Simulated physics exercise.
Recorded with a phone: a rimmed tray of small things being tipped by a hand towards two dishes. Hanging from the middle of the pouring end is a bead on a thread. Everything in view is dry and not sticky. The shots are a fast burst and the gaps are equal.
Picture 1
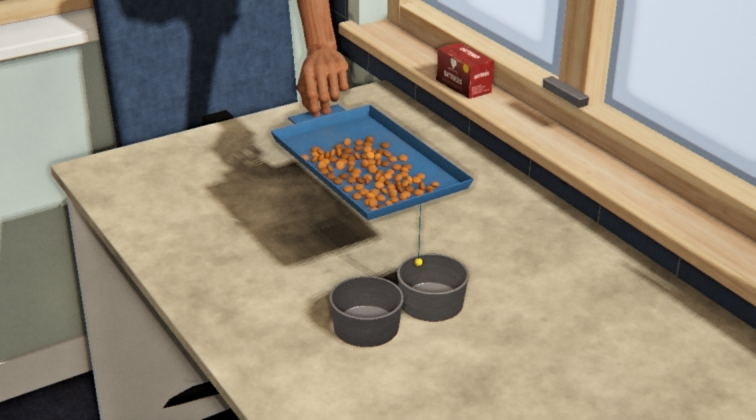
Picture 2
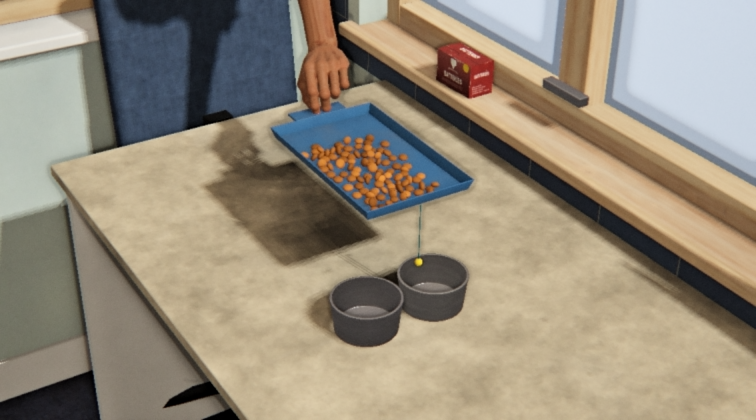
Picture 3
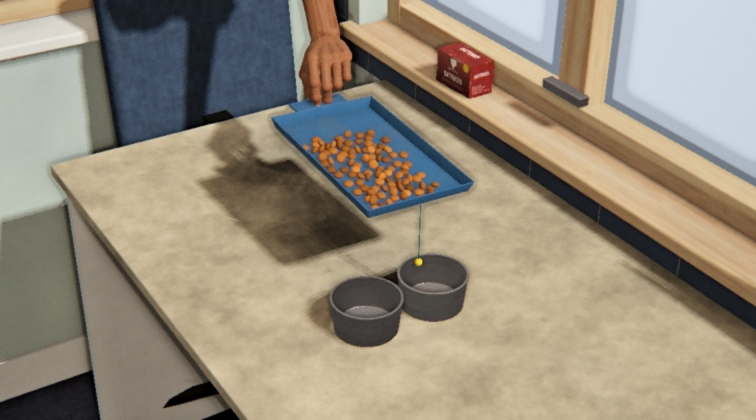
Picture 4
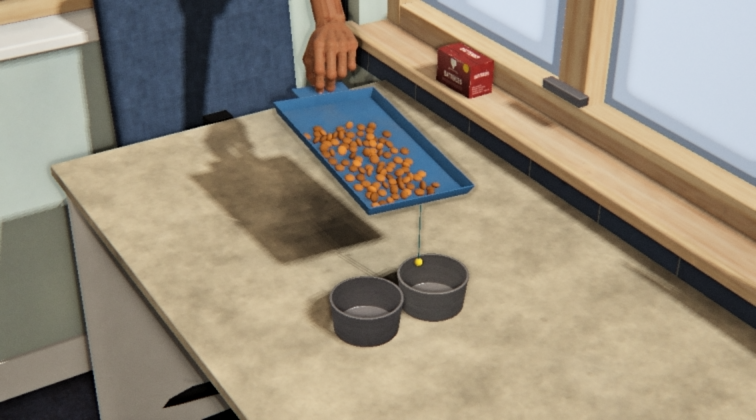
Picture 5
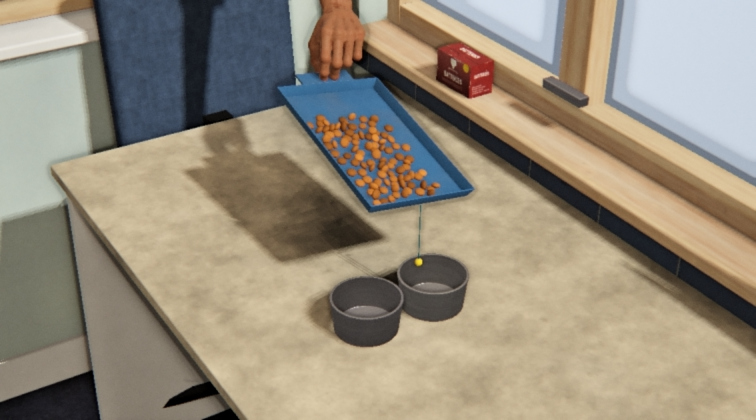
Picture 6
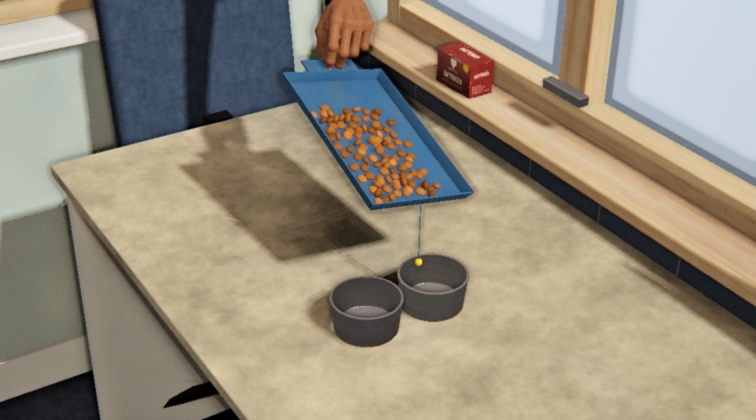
In the video, a hand holds a blue tray of small orange-brown pieces above a counter near two dark round dishes, then gradually raises the far end, tilting the tray more steeply and slightly towards its right corner.
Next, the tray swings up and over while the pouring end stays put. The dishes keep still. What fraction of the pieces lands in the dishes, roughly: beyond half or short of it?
Short of half.
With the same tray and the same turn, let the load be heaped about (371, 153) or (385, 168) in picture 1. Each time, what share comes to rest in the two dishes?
Near 20 and 20 percent respectively.
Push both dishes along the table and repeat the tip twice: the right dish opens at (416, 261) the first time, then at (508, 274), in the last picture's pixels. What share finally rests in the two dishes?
0 %, 10 %.
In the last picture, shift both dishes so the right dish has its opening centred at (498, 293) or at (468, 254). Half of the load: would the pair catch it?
Together the dishes get less than a half first, then beyond half.
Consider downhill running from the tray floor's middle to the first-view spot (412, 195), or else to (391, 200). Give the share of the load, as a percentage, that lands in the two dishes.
The first try gives close to 50 per cent, the second close to 70 per cent.
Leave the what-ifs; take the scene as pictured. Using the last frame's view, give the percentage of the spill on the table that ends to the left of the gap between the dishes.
Some 0 %.
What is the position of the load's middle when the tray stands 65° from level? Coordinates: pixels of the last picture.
Load centre: Approx. (448, 190).
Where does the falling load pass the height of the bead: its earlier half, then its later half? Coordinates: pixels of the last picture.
The opening half passes (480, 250), the closing half (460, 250).
Shortly afterwards, tray tipped steeply; the bulk on the tray; a little in the air.
Next, tray tipped past a quarter turn; only a few on the tray; near a quarter in the right dish; near two thirds outside both; a little in the air.
Some moments later, tray tipped past a quarter turn; near a quarter in the right dish; the bulk outside both.
In the end, tray tipped past a quarter turn; none at all in the left dish; near a quarter in the right dish; the bulk outside both.
